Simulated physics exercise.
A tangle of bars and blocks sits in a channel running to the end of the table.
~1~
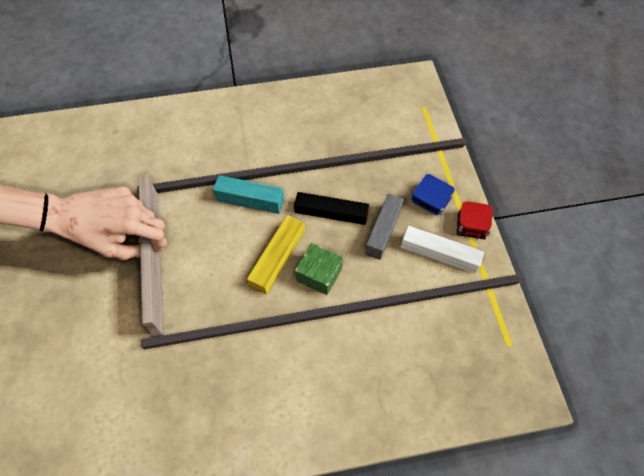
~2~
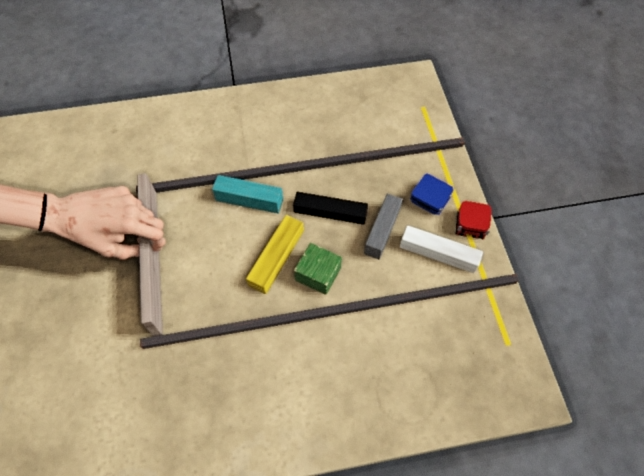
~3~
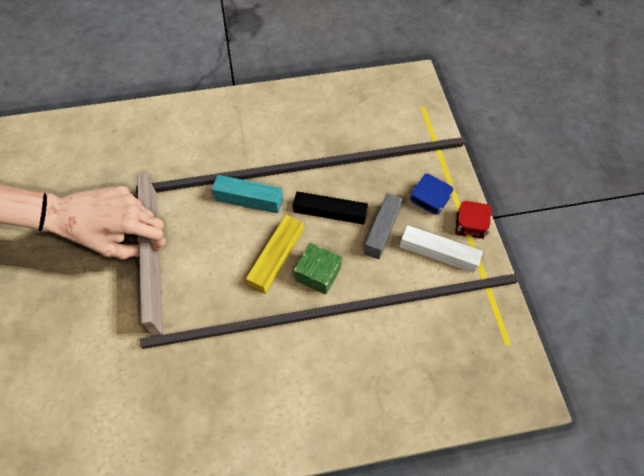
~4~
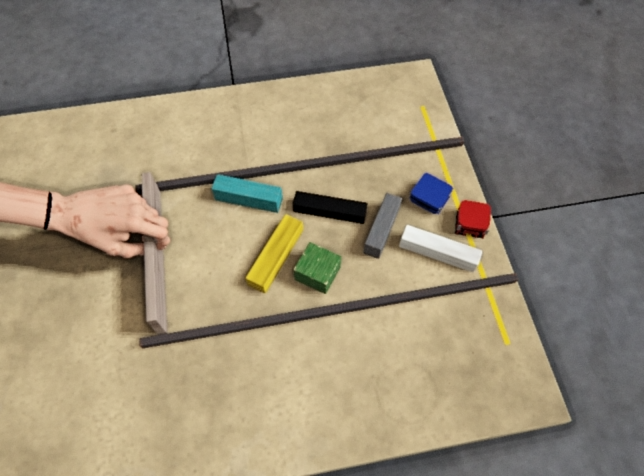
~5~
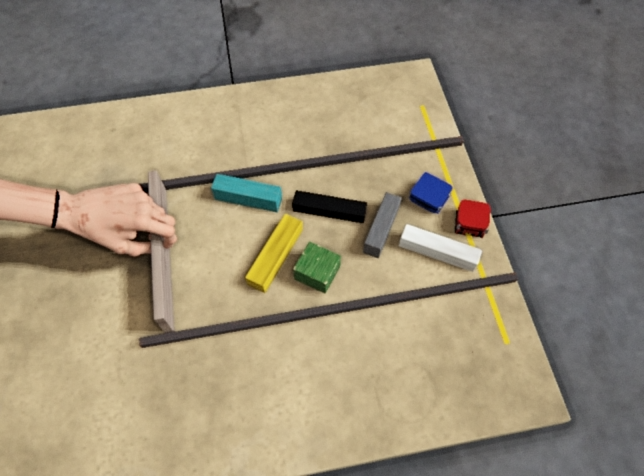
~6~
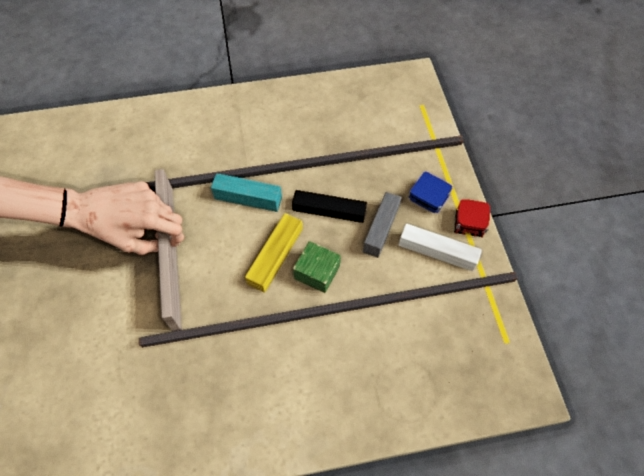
A tan tabletop over a grey tiled floor is seen from above at a slight angle, the camera practically still. Between two dark rails lie turquoise, black, yellow and grey bars and a green block, with a white bar, blue block and red block at right near a yellow line. A hand at left holds a wooden board upright, then slides it slightly rightward, touching none of the pieces, which stay put.
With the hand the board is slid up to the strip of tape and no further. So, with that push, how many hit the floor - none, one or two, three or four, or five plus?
What drops is a group of five or more.
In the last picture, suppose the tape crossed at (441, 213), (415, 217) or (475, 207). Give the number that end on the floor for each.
The three tries give 4, 2 and 7.
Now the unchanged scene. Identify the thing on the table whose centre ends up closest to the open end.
Foremost: The grey bar.
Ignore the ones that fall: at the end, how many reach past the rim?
The count is 2.
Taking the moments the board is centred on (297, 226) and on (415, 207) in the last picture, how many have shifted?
At the first spot the count is 6, and at the second it is 8.
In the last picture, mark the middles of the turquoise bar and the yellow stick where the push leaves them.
First (471, 166), then (473, 212).
Soon after, none off yet; red case at rest near (472, 219); blue case at rest near (430, 194); white stick at rest near (439, 247).
After that, none off yet; red case displaced a little near (484, 221); blue case at rest near (430, 194); white stick displaced about its own width near (500, 264).
And then, two off so far; red case on its way down near (492, 255); blue case displaced about its own width near (475, 191); white stick on its way down near (500, 334).
In the end, the number that fall off is five or more; gone, green block, black stick, white stick, blue case and red case.
